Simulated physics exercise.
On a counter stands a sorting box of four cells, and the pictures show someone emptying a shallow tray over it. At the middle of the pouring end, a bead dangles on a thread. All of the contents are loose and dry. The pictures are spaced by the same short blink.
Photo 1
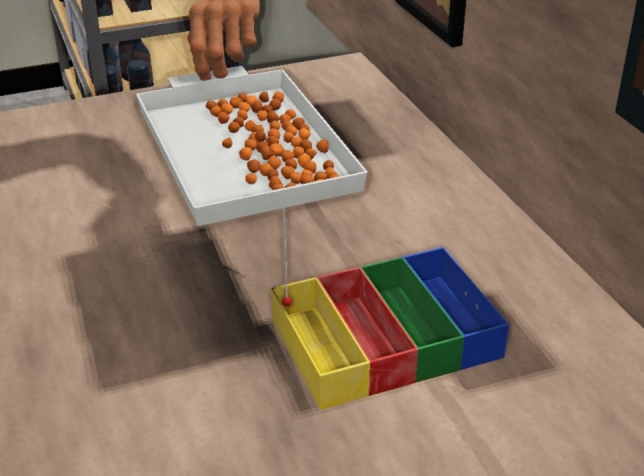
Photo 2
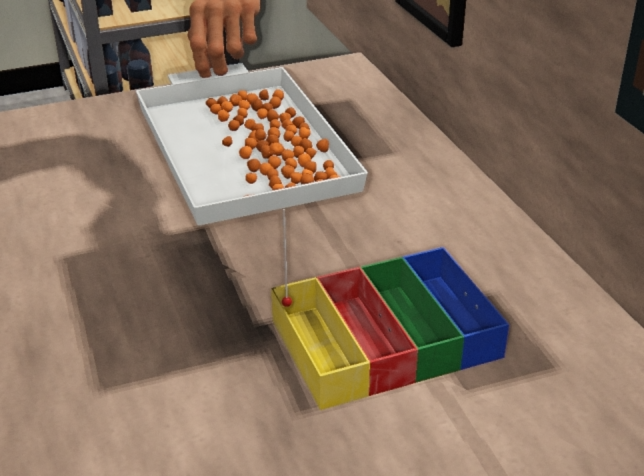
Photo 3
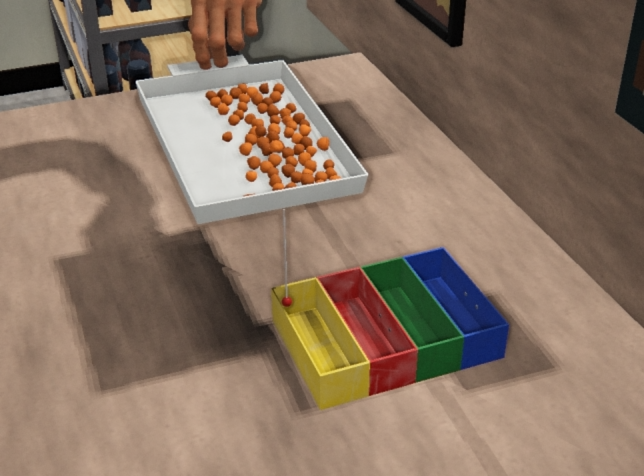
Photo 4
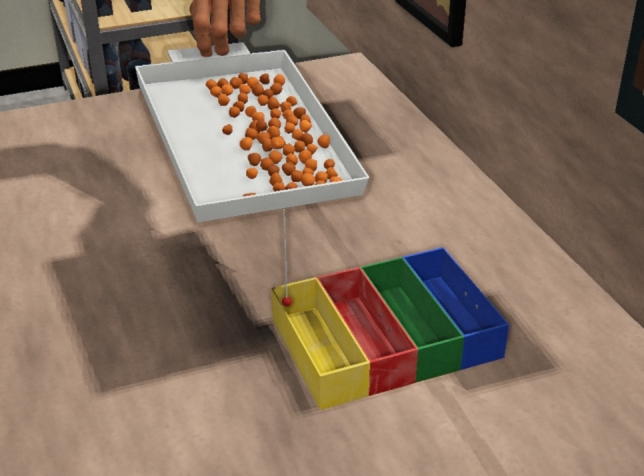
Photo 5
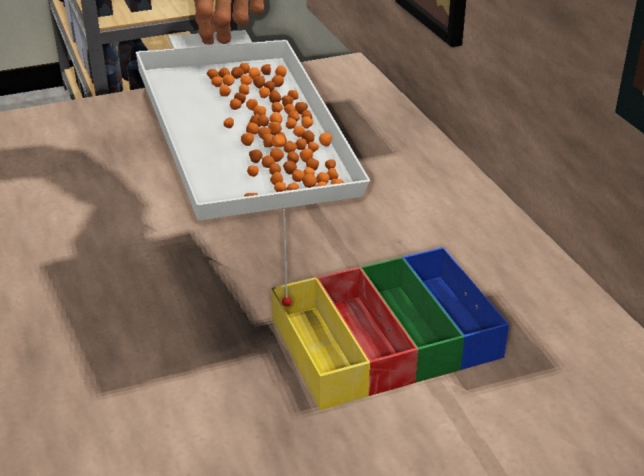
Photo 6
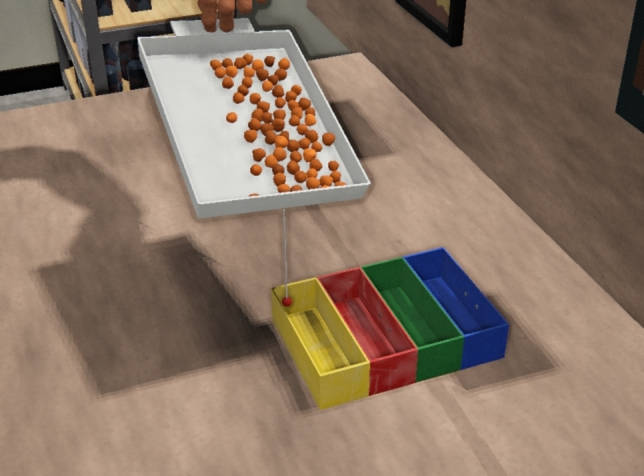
A hand at the top holds the far edge of a shallow white tray above a brown counter, seen from above at an angle by a still camera. Small round orange pieces lie loose in the tray, and below it a red bead hangs on a thread beside a box of yellow, red, green and blue cells. The tray stays level at first, then its far end gradually rises and it tilts slightly toward the near right corner, the pieces barely shifting.
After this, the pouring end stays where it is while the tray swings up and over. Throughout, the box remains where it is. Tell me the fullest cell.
It is the red one.
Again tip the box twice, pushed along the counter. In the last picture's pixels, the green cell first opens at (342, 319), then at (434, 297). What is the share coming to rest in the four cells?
Around 90 then around 90 per cent.
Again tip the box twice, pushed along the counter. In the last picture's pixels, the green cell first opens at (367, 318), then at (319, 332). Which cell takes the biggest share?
Try 1: Green. Try 2: The cell in blue.
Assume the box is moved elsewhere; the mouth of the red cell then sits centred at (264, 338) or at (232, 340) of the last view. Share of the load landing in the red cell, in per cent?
It comes to roughly 0 per cent in one try and roughly 0 per cent in the next.
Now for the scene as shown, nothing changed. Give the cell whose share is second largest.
Rank two - the yellow cell.
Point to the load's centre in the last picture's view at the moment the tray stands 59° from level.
I'd put the middle close to (322, 144).
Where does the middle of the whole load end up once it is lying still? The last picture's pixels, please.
Centre at rest, last view: Approx. (365, 346).
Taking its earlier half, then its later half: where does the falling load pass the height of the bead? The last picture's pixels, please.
Initially about (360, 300); subsequently about (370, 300).
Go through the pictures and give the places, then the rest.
The first frame shows corners of the pouring end (197, 205) and (363, 171), level; middle of the load (273, 142), coated peanuts; bead on its thread (287, 302); yellow cell (345, 382); red cell (393, 369); green cell (439, 356); blue cell (485, 344).
The second frame shows corners of the pouring end (197, 205) and (363, 172), level; middle of the load (273, 141).
The third frame shows corners of the pouring end (198, 204) and (364, 173), tipped barely, lowest at the right corner; middle of the load (273, 137).
The fourth frame shows corners of the pouring end (199, 203) and (365, 176), tipped a little, lowest at the right corner; middle of the load (274, 132).
The fifth frame shows corners of the pouring end (200, 202) and (366, 179), tipped a little, lowest at the right corner; middle of the load (275, 128).
The sixth frame shows corners of the pouring end (201, 201) and (366, 182), tipped clearly, lowest at the right corner; middle of the load (279, 125), about a tenth on the move; yellow cell (345, 382); red cell (393, 369); green cell (439, 356); blue cell (485, 344).
Just after the last frame, tray tipped steeply; every one on the tray.
A moment on, tray tipped right over; almost all on the tray; just a few in the red cell.
Further on, tray tipped past a quarter turn; roughly two thirds in the red cell; roughly a quarter in the yellow cell; about a tenth in the green cell; about a tenth in the blue cell; just a few falling or outside the box.
When it is over, tray tipped past a quarter turn; roughly two thirds in the red cell; roughly a quarter in the yellow cell; about a tenth in the green cell; about a tenth in the blue cell; just a few outside the box.
